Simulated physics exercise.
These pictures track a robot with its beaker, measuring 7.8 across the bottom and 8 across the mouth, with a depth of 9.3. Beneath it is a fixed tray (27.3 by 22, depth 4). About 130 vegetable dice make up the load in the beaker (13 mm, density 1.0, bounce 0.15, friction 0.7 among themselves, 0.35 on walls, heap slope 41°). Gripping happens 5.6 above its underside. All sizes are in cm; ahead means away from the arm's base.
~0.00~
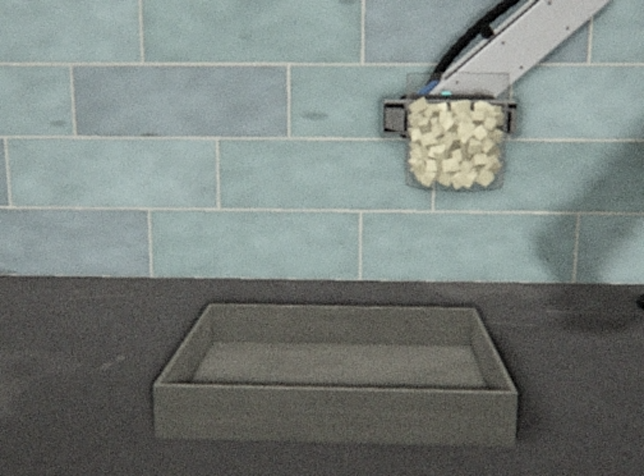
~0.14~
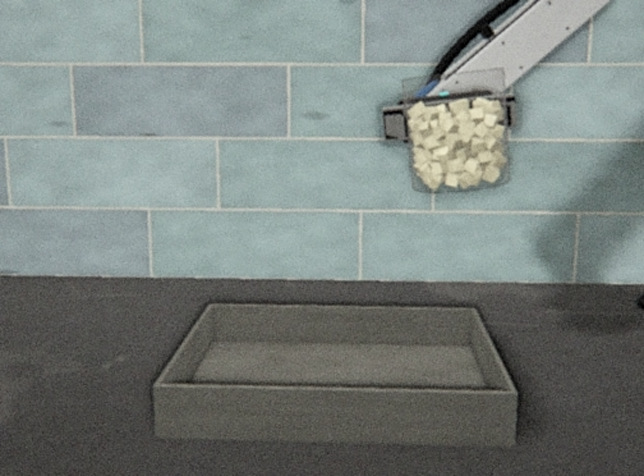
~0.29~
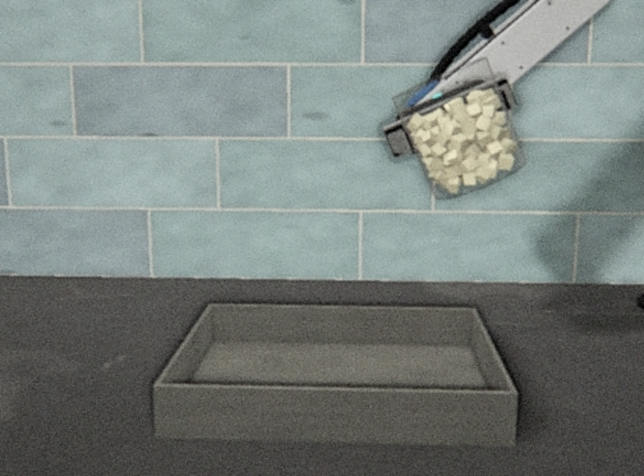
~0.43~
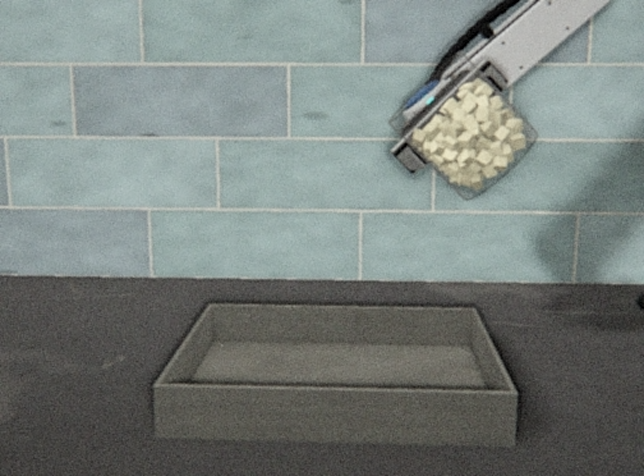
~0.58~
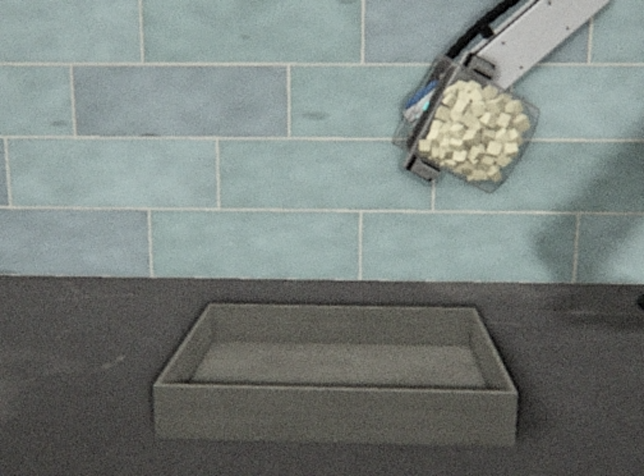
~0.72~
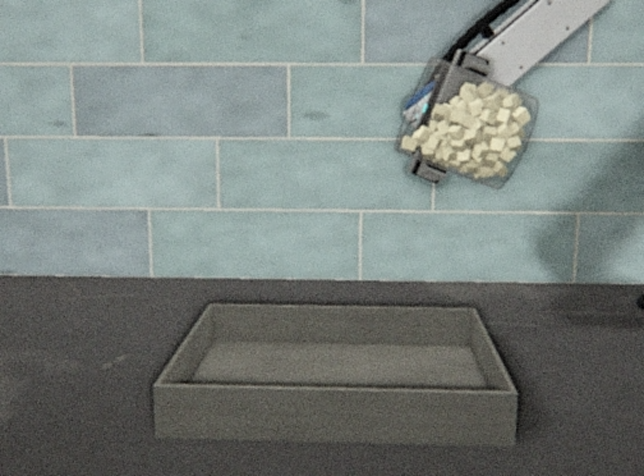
Above a gray tray, a robot arm steadily tilts a clear beaker of pale vegetable dice.
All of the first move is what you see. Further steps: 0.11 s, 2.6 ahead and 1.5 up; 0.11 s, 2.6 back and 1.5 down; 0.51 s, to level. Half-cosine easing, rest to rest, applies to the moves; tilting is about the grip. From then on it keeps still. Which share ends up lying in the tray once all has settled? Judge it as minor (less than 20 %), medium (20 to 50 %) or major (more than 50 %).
Minor, less than 20 %.
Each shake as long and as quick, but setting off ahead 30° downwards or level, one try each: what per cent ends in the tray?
You'd get some 5 per cent with the first setting and some 5 per cent with the second.
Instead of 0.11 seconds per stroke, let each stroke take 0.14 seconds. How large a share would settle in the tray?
Roughly 0 percent would.
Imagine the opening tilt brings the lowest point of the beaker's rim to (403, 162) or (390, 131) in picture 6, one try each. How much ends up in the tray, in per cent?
30 % and 0 %.
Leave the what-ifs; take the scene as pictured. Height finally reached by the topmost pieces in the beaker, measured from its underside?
Some 8.5 cm.
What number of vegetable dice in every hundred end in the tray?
The share is close to 10 per cent.
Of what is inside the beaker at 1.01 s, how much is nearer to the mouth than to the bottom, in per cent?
Close to 40 in a hundred.
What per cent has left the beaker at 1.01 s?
I'd say some 10 percent.
By 1.01 s, tilted 66° forward, highest piece 25 above the table; 120 in the beaker, 10 in flight or on a rim.
By 1.30 s, tilted 13° forward, highest piece 27 above the table; 119 in the beaker, 10 in the tray, 1 in flight or on a rim.
By 1.65 s, level, highest piece 27 above the table; 119 in the beaker, 11 in the tray.
By 2.70 s, level, highest piece 27 above the table; 119 in the beaker, 11 in the tray.
Final count, 119 in the beaker, 11 in the tray. That is 8 % in the tray.
